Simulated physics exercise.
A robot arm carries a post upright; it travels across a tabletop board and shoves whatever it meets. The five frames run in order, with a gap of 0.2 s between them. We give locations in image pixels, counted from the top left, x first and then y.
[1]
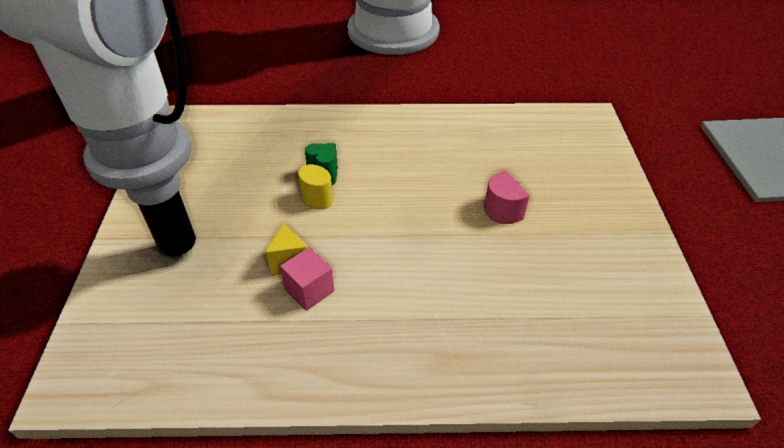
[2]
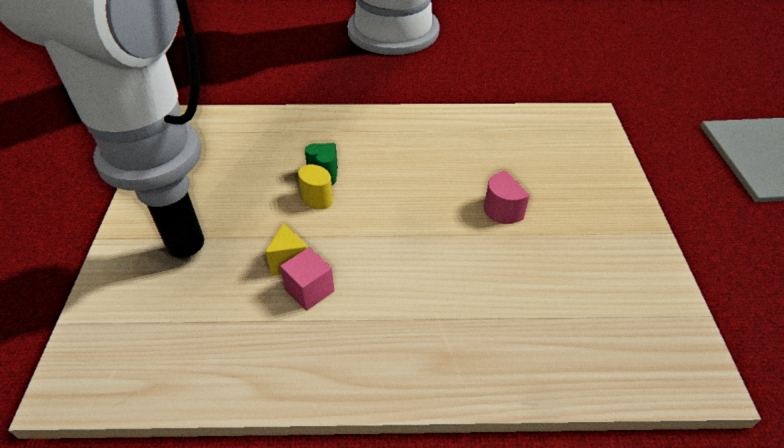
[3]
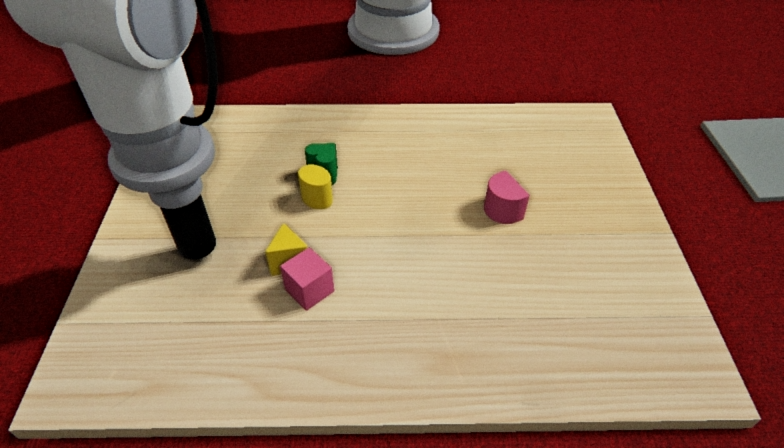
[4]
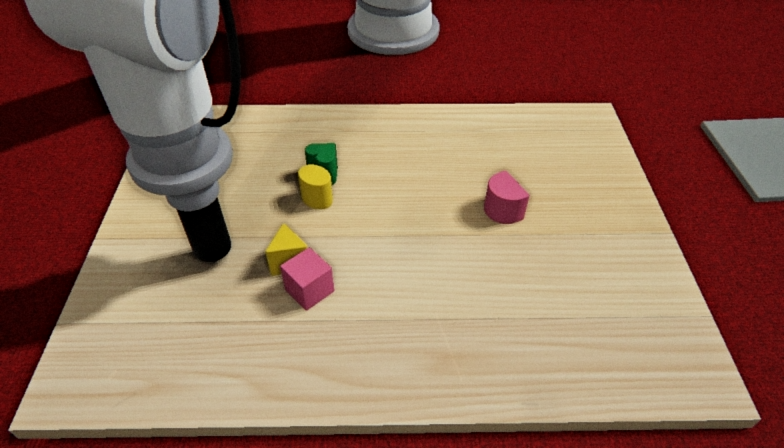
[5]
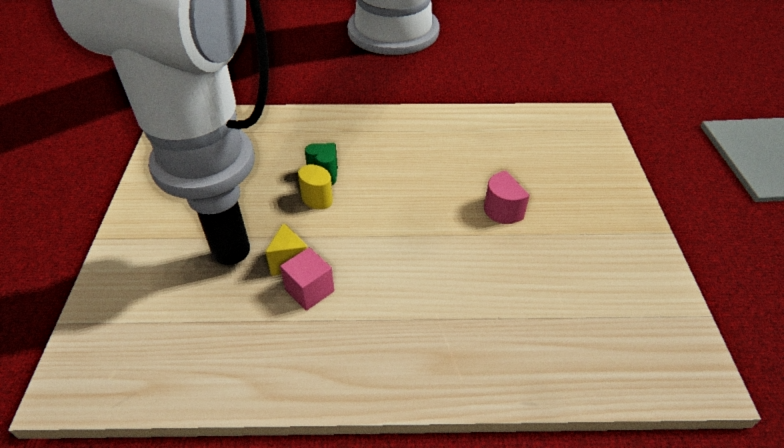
A robot arm with a black post at its tip starts at the left side of a wooden board and slides steadily rightward. It draws close to a yellow triangle beside a pink square piece, without touching either. The yellow and green pieces behind them and the pink piece farther right all stay still.
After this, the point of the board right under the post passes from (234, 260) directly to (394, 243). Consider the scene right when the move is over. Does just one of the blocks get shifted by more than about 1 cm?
I'd say yes.
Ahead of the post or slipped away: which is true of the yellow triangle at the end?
My answer is that the yellow triangle has slipped off.
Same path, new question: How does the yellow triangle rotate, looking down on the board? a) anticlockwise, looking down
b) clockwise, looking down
The answer is b.
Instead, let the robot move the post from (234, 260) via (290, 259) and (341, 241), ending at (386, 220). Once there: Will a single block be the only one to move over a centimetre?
Final answer: Yes.
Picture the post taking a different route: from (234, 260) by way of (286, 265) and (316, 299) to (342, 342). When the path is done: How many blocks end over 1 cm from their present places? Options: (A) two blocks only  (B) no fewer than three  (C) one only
Correct choice: A.
On the path given first. One third of the way, post at (287, 247); yellow triangle at (314, 237).
Two thirds of the way, post at (341, 242); yellow triangle at (366, 239), turned 20° clockwise.
At the end, post at (394, 235); yellow triangle at (392, 245), turned 55° clockwise; pink square piece unmoved.
